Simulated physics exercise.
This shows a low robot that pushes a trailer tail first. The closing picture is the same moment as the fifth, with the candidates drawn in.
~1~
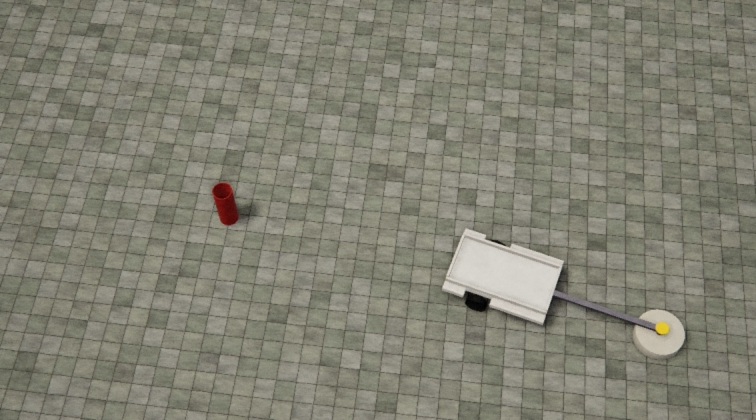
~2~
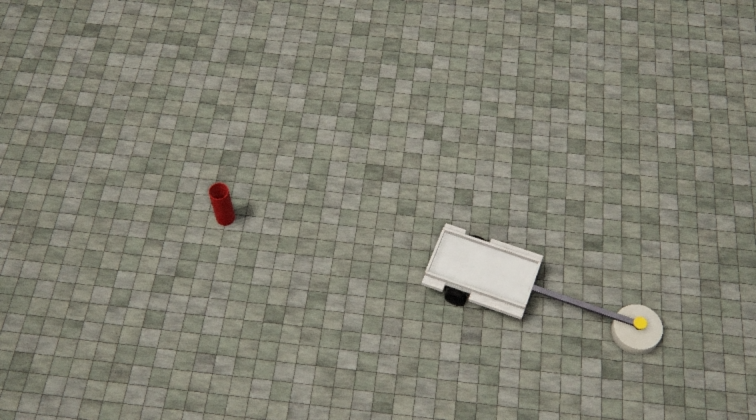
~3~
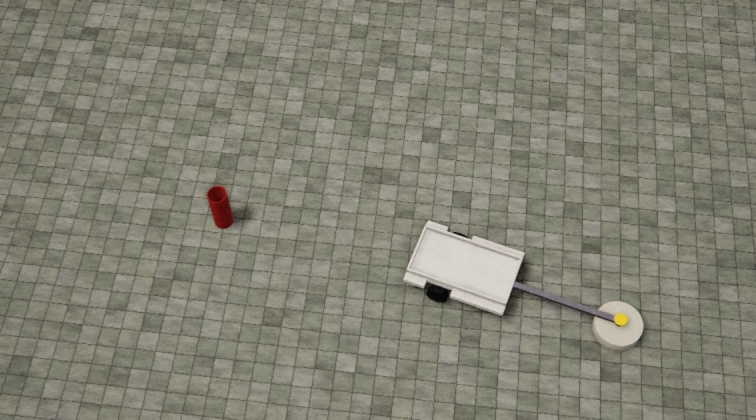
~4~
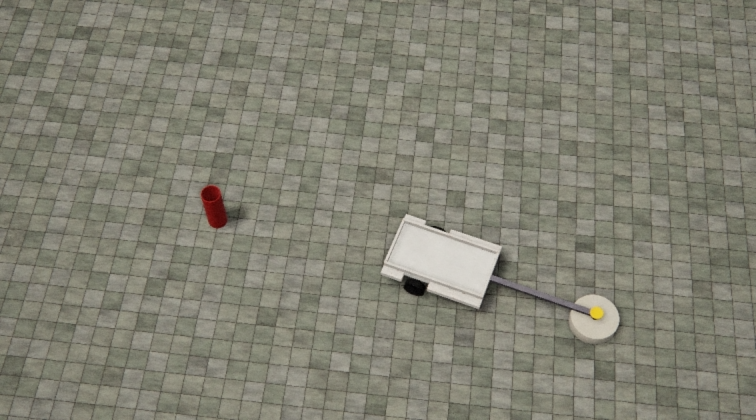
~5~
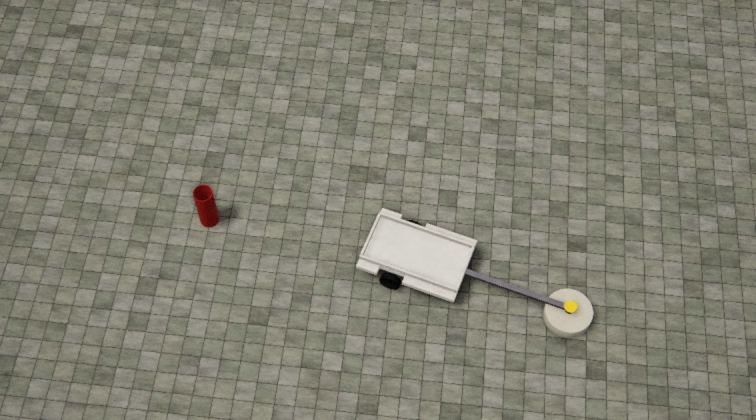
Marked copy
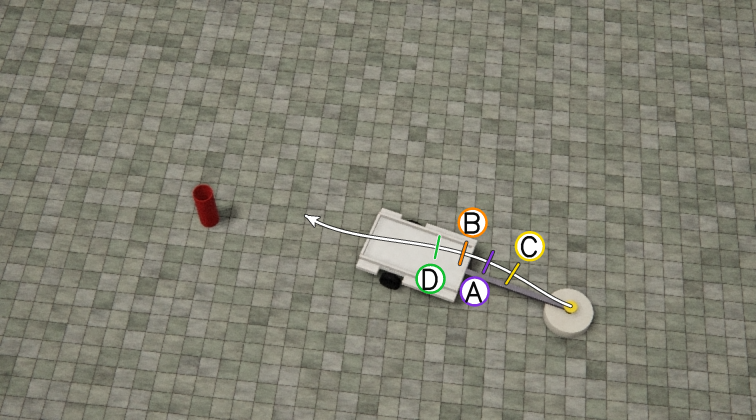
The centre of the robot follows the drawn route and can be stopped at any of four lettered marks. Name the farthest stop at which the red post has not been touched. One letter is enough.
Up to mark D.
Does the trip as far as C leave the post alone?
Yes.
On the copy, A at (488, 262); B at (463, 253); C at (512, 274); D at (437, 247); the route from (571, 306) via (440, 248) to (306, 216).
On D. First, robot (524, 287), cart (372, 237).
Then, robot (479, 265), cart (326, 225).
Finally, robot (436, 253), cart (284, 215); nothing has been touched.
By contrast, A is safe but short; B is safe but short; C is safe but short.
